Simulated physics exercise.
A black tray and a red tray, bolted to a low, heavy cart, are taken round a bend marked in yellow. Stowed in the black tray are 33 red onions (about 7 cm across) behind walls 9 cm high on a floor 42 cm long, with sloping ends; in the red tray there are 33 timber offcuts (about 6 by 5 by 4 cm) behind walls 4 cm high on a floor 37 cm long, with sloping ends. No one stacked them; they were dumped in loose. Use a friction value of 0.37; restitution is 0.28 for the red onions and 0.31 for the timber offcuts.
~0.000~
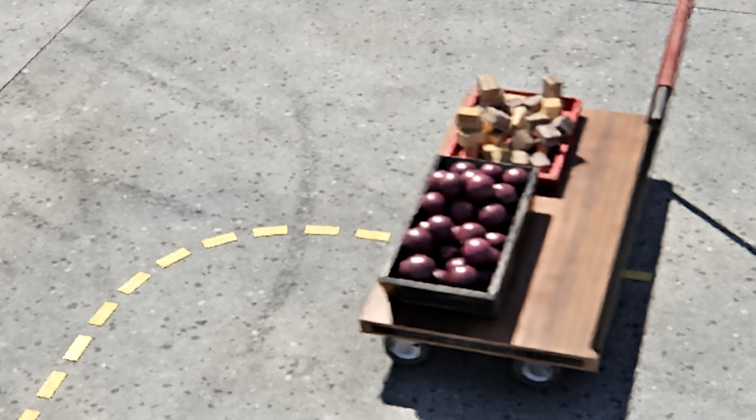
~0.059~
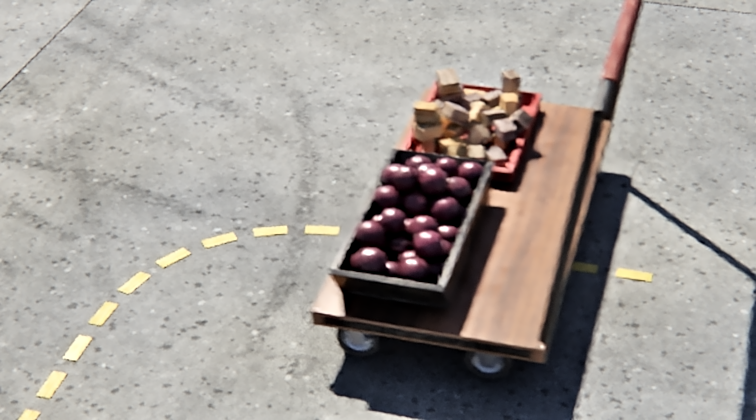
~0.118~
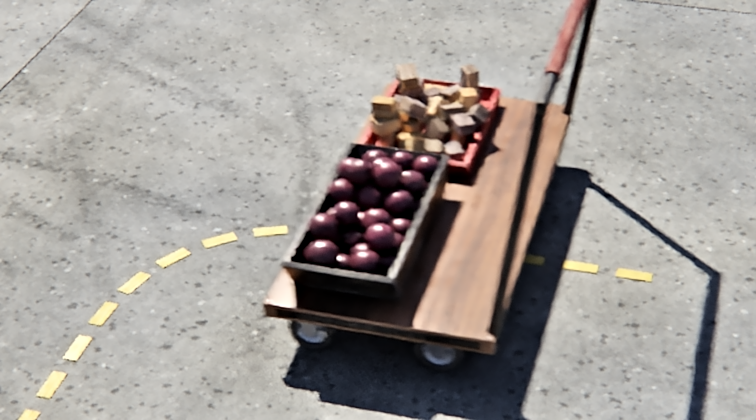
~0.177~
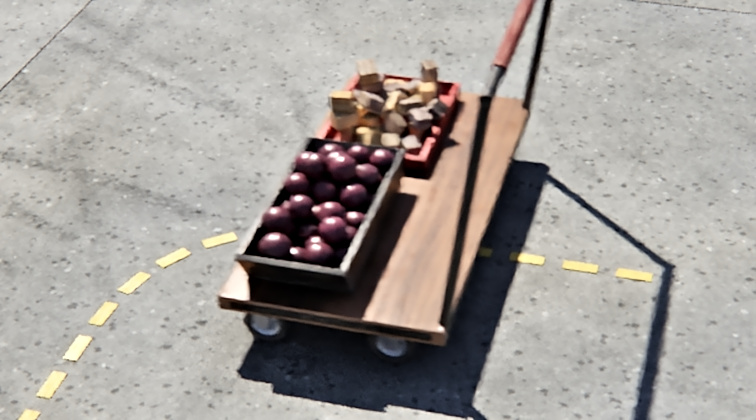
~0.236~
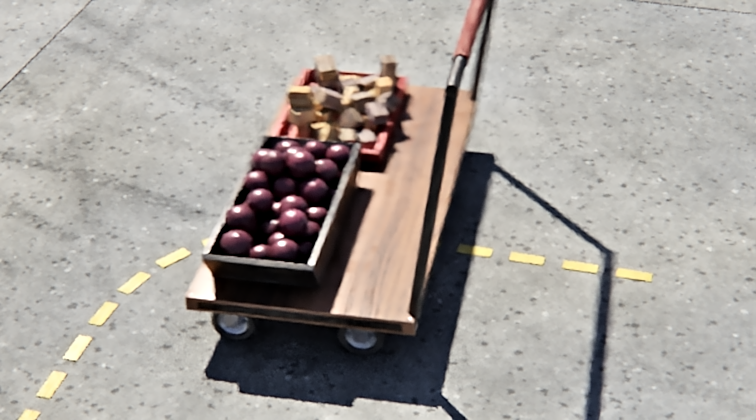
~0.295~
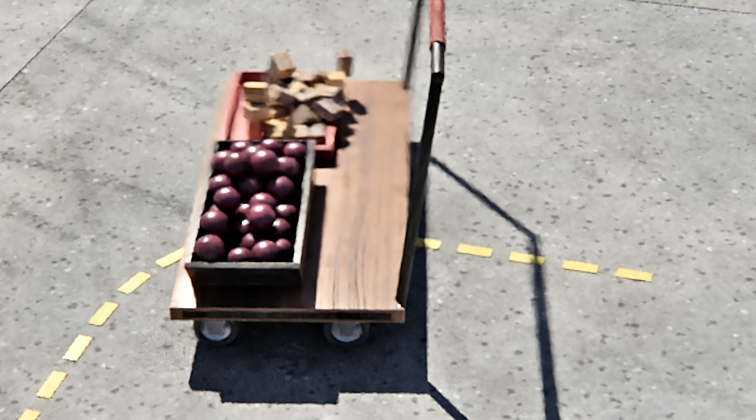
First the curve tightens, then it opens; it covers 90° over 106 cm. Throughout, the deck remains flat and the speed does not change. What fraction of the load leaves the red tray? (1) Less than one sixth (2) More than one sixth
Answer: 2.
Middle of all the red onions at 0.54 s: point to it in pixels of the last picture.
Near (159, 254).
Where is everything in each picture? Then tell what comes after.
In the first frame (each is followed by its nearest rim corner in this view), red tray, (554, 175); black tray, (492, 294); 0° round, 0 cm rolled; none out.
The second frame shows red tray, (510, 169); black tray, (441, 286); 0° round, 12 cm rolled.
The third frame shows red tray, (466, 163); black tray, (391, 278); 0° round, 23 cm rolled.
The fourth frame shows red tray, (423, 156); black tray, (343, 270); 0° round, 35 cm rolled.
The fifth frame shows red tray, (378, 150); black tray, (311, 265); 5° round, 47 cm rolled.
The sixth frame shows red tray, (329, 146); black tray, (296, 263); 14° round, 58 cm rolled; 2 out, the lowest offcut at (337, 84).
After 0.43 s, black tray 33 in, 0 out and red tray 26 in, 7 out.
After 0.54 s, black tray 33 in, 0 out and red tray 21 in, 12 out.
After 0.70 s, black tray 32 in, 1 out and red tray 14 in, 19 out.
Outcome (at 1.15 s), black tray 32 in, 1 out and red tray 11 in, 22 out. Asked share, 22 of 33, 67 per cent.
